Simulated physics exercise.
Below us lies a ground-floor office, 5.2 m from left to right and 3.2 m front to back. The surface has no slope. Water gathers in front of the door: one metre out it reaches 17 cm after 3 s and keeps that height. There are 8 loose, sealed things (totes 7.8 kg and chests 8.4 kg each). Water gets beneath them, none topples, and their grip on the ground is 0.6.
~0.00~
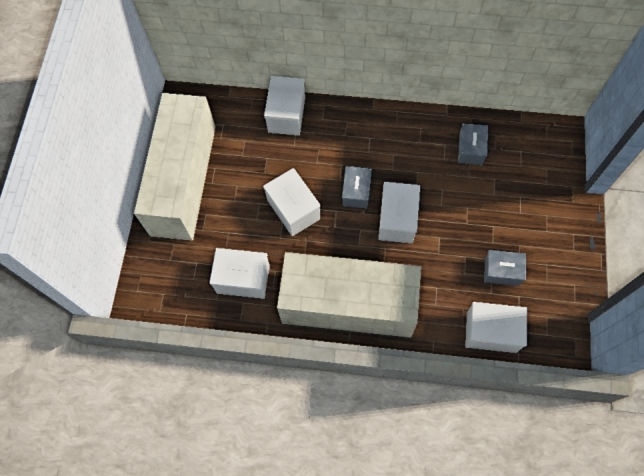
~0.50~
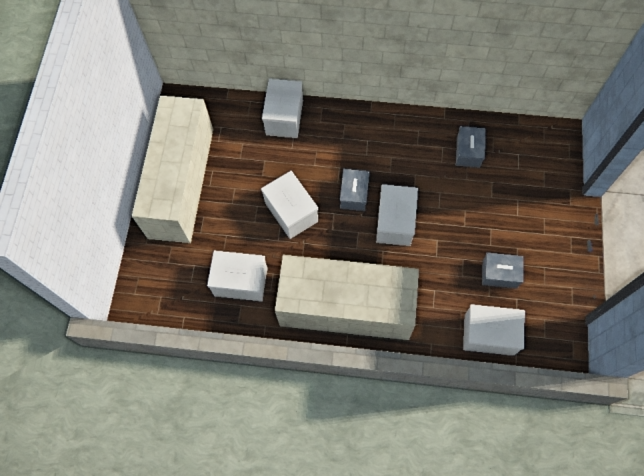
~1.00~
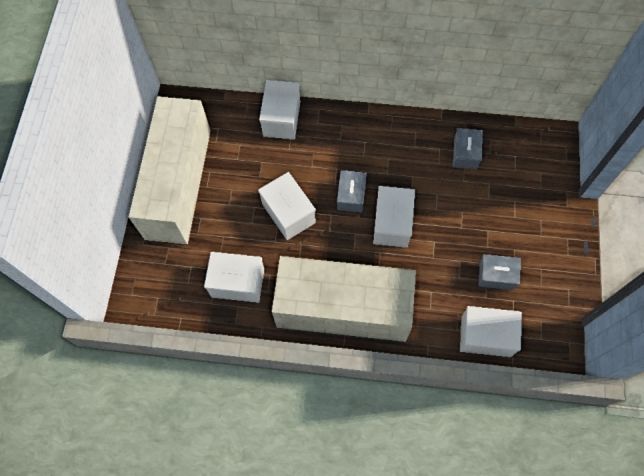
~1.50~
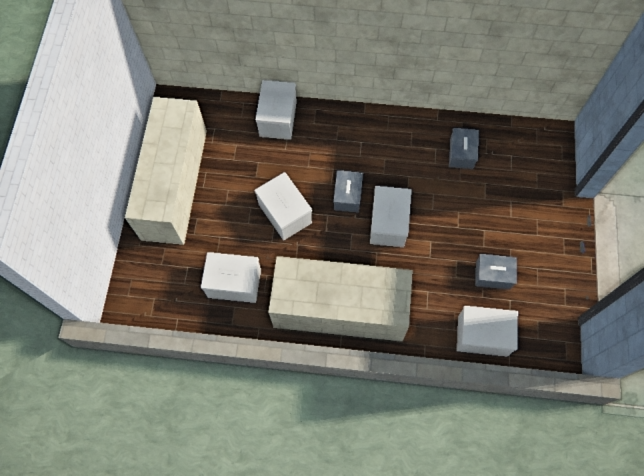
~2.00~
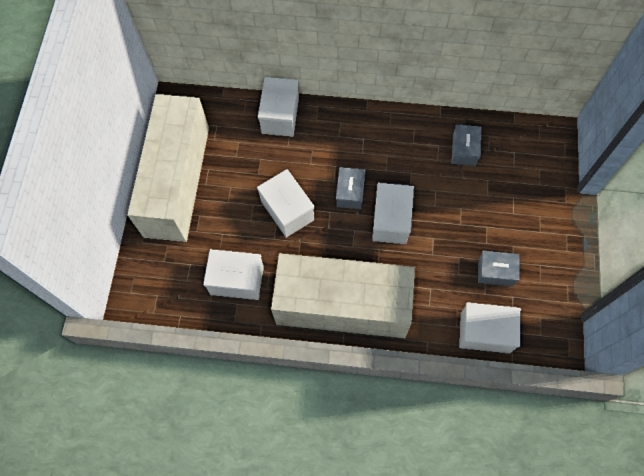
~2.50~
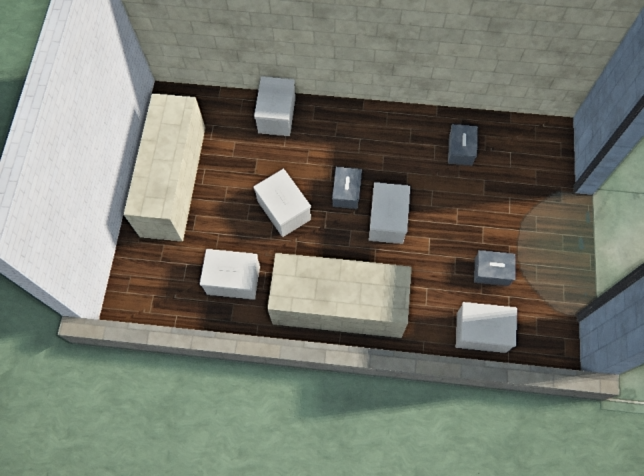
At the start, pale and dark boxes stand still on the dark wooden floor of a walled room seen from above, with beige ground outside. The ground then appears green, and later a faint rounded patch of water spreads in through the opening on the right, while the boxes stay put.
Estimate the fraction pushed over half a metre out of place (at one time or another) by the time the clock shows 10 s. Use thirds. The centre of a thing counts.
It is two thirds or more.
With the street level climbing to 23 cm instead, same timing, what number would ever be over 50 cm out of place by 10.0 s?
Then 8.
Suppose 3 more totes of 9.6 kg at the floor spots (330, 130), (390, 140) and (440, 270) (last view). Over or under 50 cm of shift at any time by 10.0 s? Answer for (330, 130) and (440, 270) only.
In that order: Short of it, past it.
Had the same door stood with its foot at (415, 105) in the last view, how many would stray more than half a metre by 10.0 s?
In that case 7 of them.
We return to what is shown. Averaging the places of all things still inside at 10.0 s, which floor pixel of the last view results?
Around (278, 207).
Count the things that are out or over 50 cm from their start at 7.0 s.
I count 4.
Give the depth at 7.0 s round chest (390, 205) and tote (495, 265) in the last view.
About 7 and 6 cm.
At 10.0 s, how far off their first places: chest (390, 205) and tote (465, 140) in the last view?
In turn: 200 cm, 30 cm.
After 3.5 s 0 of 8 are over 50 cm from their spots; 0 afloat.
After 4.5 s 1 of 8 are over 50 cm from their spots; 0 afloat.
After 7.0 s 4 of 8 are over 50 cm from their spots; 1 afloat.
After 10.0 s 6 of 8 are over 50 cm from their spots, and 7 have been at some point; 8 afloat.
